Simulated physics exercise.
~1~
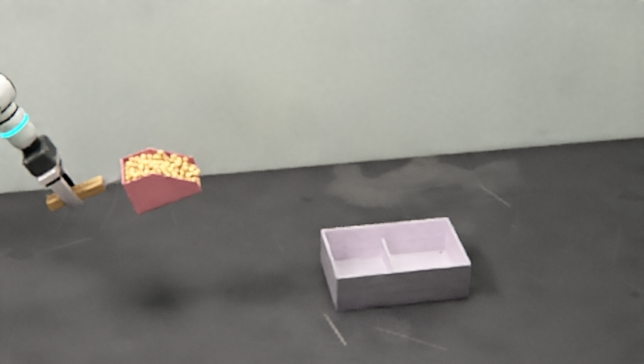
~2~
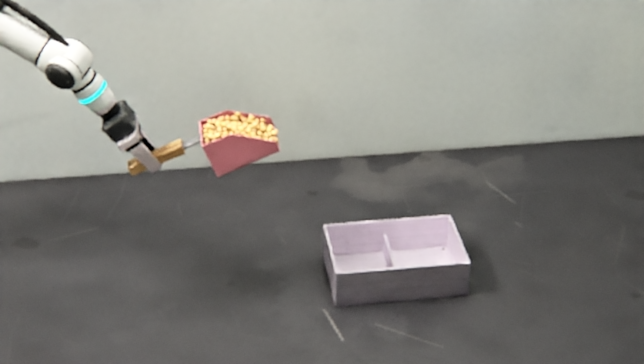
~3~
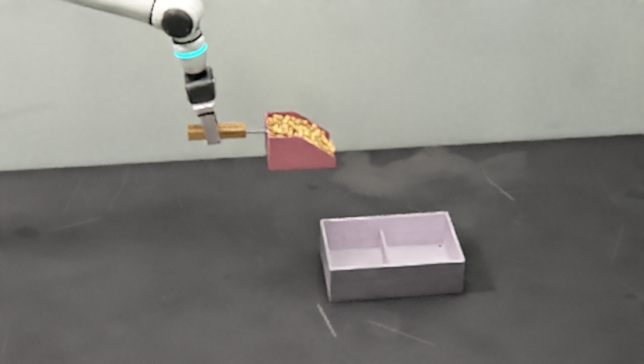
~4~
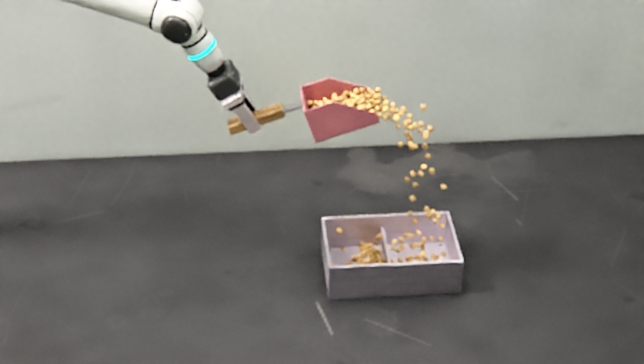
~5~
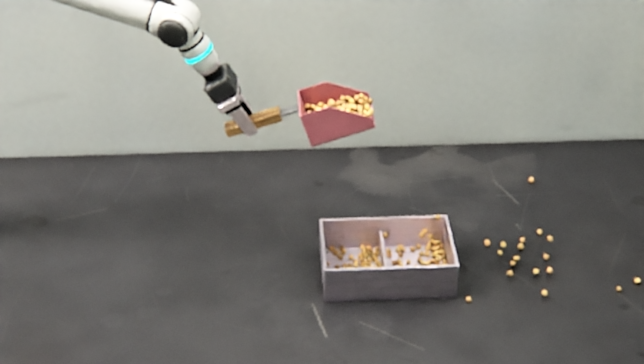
A robotic arm carries a red scoop heaped with dried chickpeas rightward above a divided, pale open box, then tips it forward, spilling chickpeas into both compartments. The scoop tilts back with many still inside, while others lie scattered on the dark surface right of the box.
